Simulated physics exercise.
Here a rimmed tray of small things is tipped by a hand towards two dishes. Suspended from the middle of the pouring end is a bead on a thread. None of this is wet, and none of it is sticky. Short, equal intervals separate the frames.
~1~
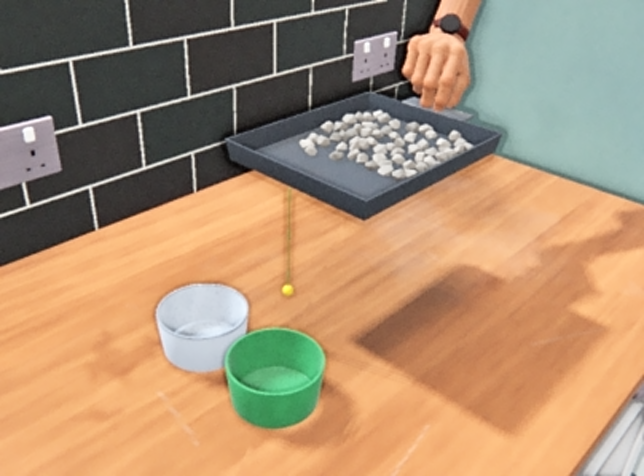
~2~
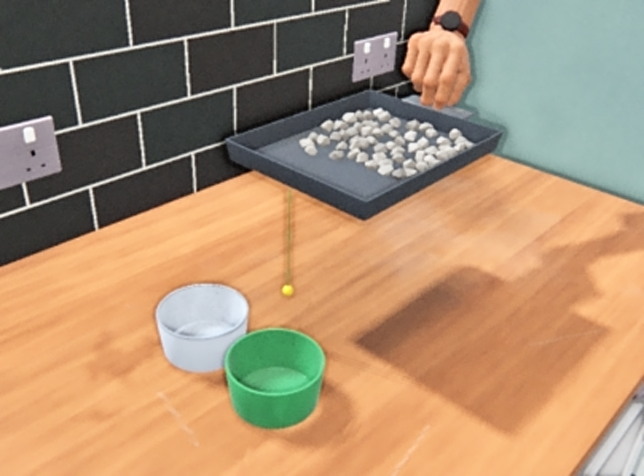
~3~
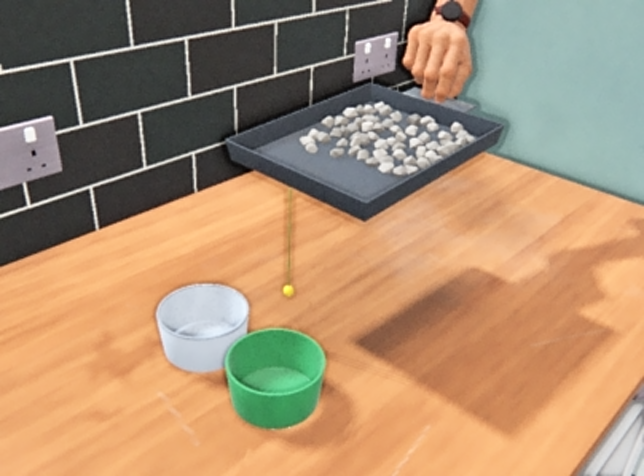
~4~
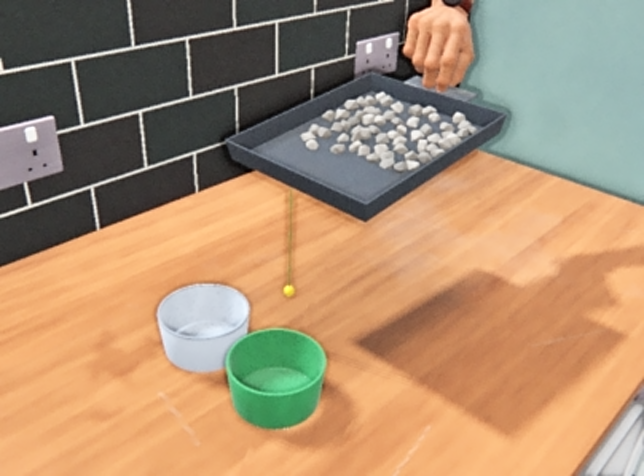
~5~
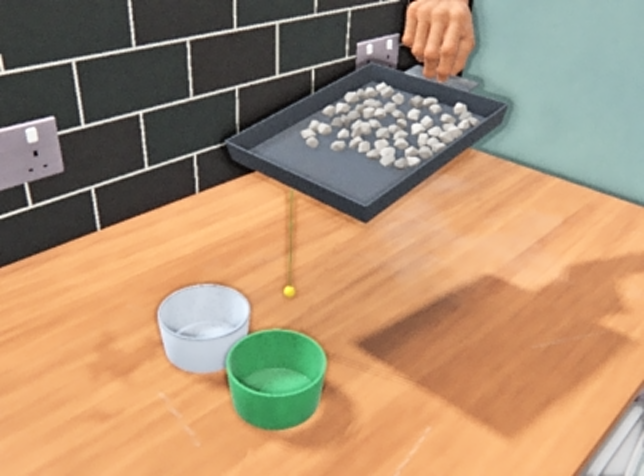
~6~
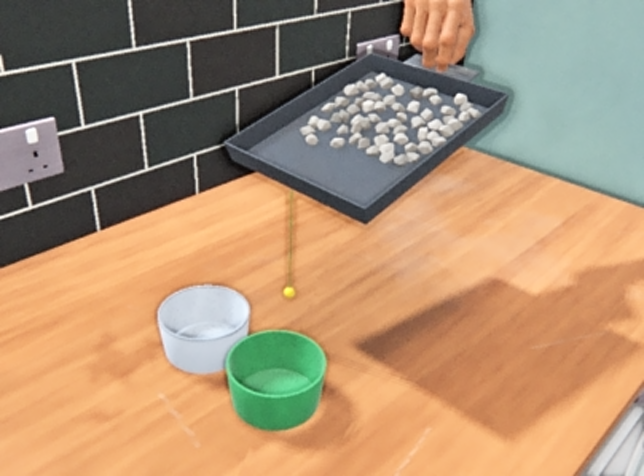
To begin with, a hand holds a dark rimmed tray of pale gravel level above a wooden worktop, with a white dish, a green dish and a yellow bead hanging on a thread below. The hand then slowly raises the far end, tilting the tray a little, while the gravel stays bunched together.
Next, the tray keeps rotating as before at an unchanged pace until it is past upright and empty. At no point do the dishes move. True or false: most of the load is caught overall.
True.
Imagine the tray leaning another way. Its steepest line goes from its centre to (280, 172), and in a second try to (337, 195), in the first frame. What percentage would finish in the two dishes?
So it's 40 percent with the first slope and 20 percent with the other.
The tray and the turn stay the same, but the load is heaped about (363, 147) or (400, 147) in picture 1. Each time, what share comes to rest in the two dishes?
Close to 80 %, followed by close to 80 %.
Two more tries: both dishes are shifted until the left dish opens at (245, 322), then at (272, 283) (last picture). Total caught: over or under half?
For the two places in order: A majority share, a minority share.
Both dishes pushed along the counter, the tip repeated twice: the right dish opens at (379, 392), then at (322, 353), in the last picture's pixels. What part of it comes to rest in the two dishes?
I'd expect some 50 percent, and then some 80 percent.
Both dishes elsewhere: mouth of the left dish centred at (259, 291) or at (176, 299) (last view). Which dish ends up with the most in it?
Trial one goes to the right of the two, trial two to the right of the two.
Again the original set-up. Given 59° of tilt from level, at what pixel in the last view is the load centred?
The middle of the pieces shows up near (308, 175).
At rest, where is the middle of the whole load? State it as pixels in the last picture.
I'd place the middle at about (256, 379).
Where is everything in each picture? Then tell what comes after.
Corners of the pouring end (231, 139) and (366, 198), level; middle of the load (392, 148), bits of gravel; left dish (168, 345); right dish (239, 400); bead on its thread (288, 290), in the first frame.
Corners of the pouring end (231, 140) and (366, 199), level; middle of the load (392, 147), in the second frame.
Corners of the pouring end (231, 140) and (366, 200), tipped barely, level across its low end; middle of the load (393, 143), in the third frame.
Corners of the pouring end (231, 140) and (366, 201), tipped a little, level across its low end; middle of the load (394, 136), in the fourth frame.
Corners of the pouring end (230, 141) and (365, 203), tipped a little, level across its low end; middle of the load (395, 130), in the fifth frame.
Corners of the pouring end (229, 142) and (364, 205), tipped a little, level across its low end; middle of the load (394, 124); left dish (169, 346); right dish (240, 402), in the sixth frame.
Just after the last frame, tray tipped steeply; almost all on the tray; just a few in the air.
A moment on, tray tipped right over; the larger part on the tray; about a tenth in the right dish; just a few in the left dish; about a tenth in the air.
Further on, tray tipped past a quarter turn; roughly half in the right dish; roughly a third in the left dish; roughly a quarter outside both.
When it is over, tray tipped past a quarter turn; roughly half in the right dish; roughly a third in the left dish; roughly a quarter outside both.
